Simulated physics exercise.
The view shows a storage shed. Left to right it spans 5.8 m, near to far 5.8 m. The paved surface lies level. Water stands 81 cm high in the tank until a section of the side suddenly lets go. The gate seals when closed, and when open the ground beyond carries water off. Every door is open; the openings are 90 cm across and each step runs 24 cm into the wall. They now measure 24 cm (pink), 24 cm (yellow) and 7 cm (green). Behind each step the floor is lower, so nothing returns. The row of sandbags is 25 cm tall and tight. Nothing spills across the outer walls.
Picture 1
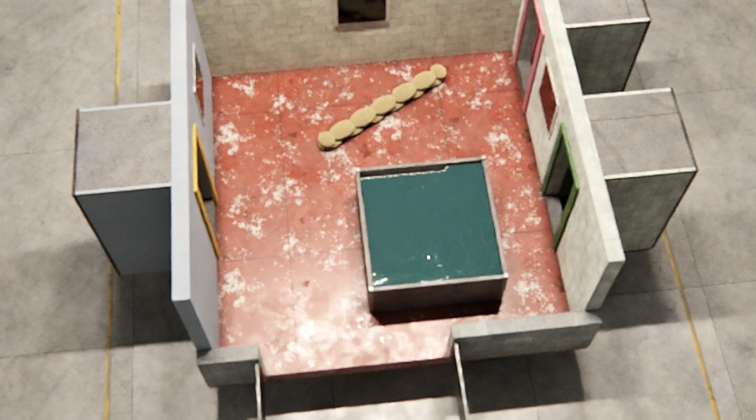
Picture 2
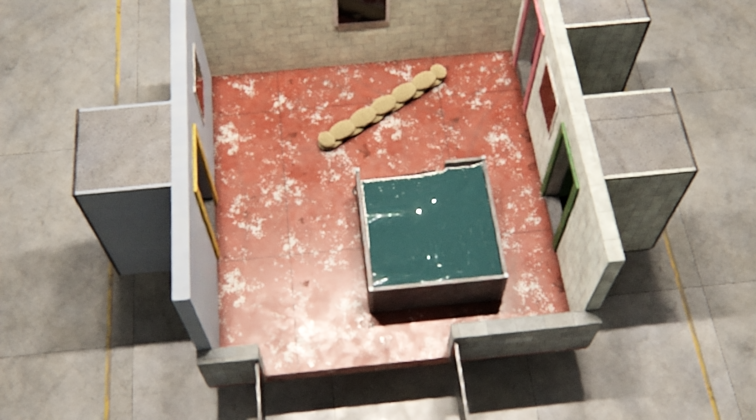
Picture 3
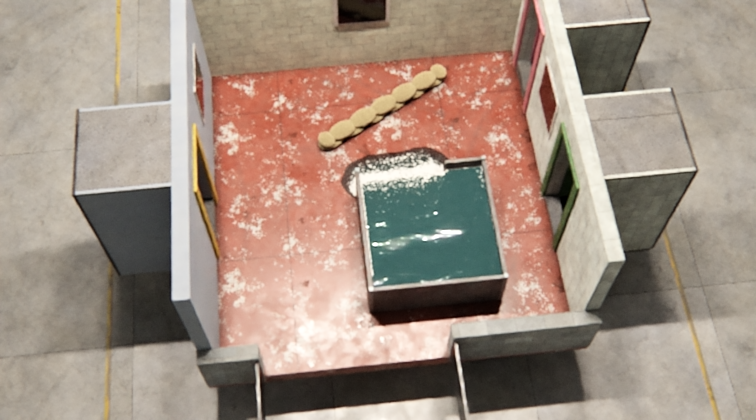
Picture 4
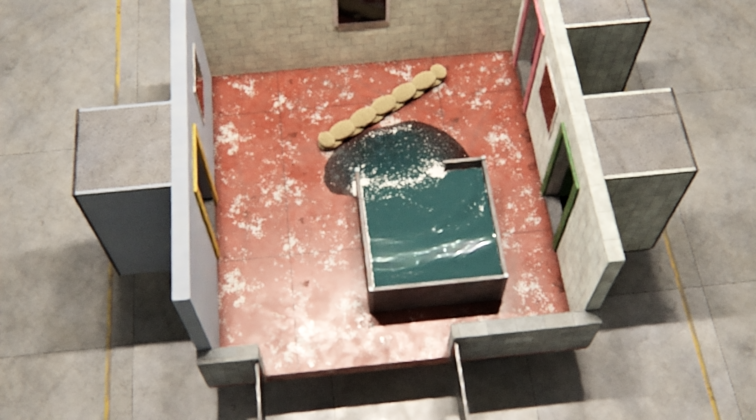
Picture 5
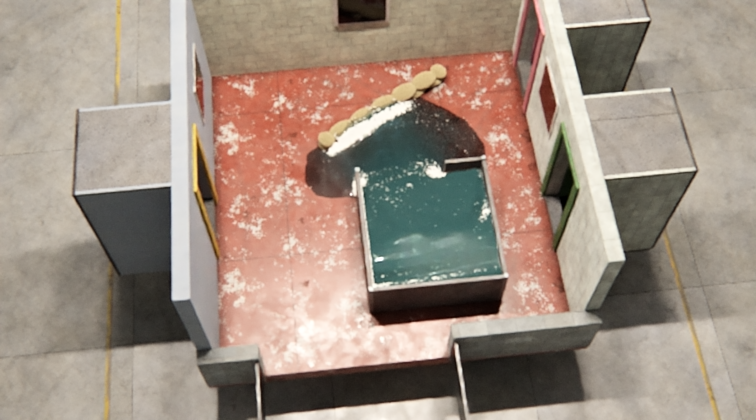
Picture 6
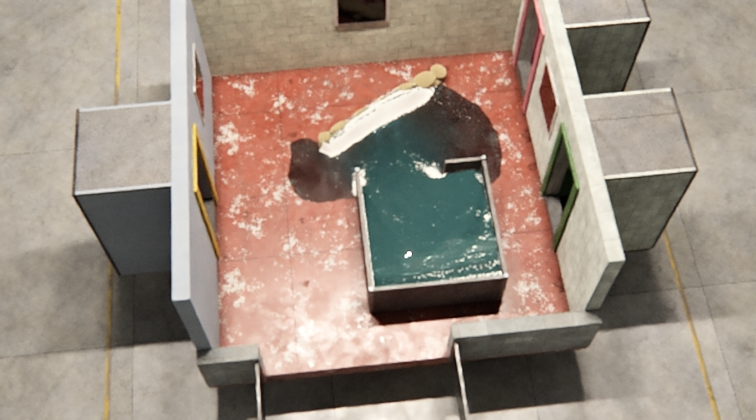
Storage shed with red floor, water pouring from the far side of a square tank, spreading and foaming white along a knobbly tan barrier.
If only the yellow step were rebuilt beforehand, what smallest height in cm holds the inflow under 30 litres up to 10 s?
At least 8.5 cm or so.
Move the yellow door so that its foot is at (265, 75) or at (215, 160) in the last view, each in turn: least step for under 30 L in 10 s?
Roughly 10.5 and 13.0 cm.
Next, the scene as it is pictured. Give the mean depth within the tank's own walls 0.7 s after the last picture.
Some 50 cm.
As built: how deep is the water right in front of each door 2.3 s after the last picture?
Depths in cm: Pink 39, yellow 12, green 2.
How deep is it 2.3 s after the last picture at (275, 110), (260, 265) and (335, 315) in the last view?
About 4, 0 and 0 cm.
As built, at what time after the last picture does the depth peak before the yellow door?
At about 4.0 s.
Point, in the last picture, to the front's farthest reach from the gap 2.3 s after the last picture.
At about (212, 77).
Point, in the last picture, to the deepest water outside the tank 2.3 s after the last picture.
Near (519, 89).
Then, 0.7 s after the last picture water covers 35 % of the floor, deepest (53 cm) near (371, 127); it has not reached the yellow door.
Then, 2.3 s after the last picture water covers 65 % of the floor, deepest (40 cm) near (519, 89); 12 cm at the yellow door, 0 litres in over its 24 cm step.
Then, 9.3 s after the last picture water covers 95 % of the floor, deepest (15 cm) near (568, 309); 11 cm at the yellow door, 0 litres in over its 24 cm step.
At the yellow door as built, the water peaked near 15 cm, 4.1 s after the last picture.
With a step of 7 cm, 58 litres would have come in within the 10 s; with 9.5 cm, 21 litres. So under 30 litres takes about 8.5 cm.
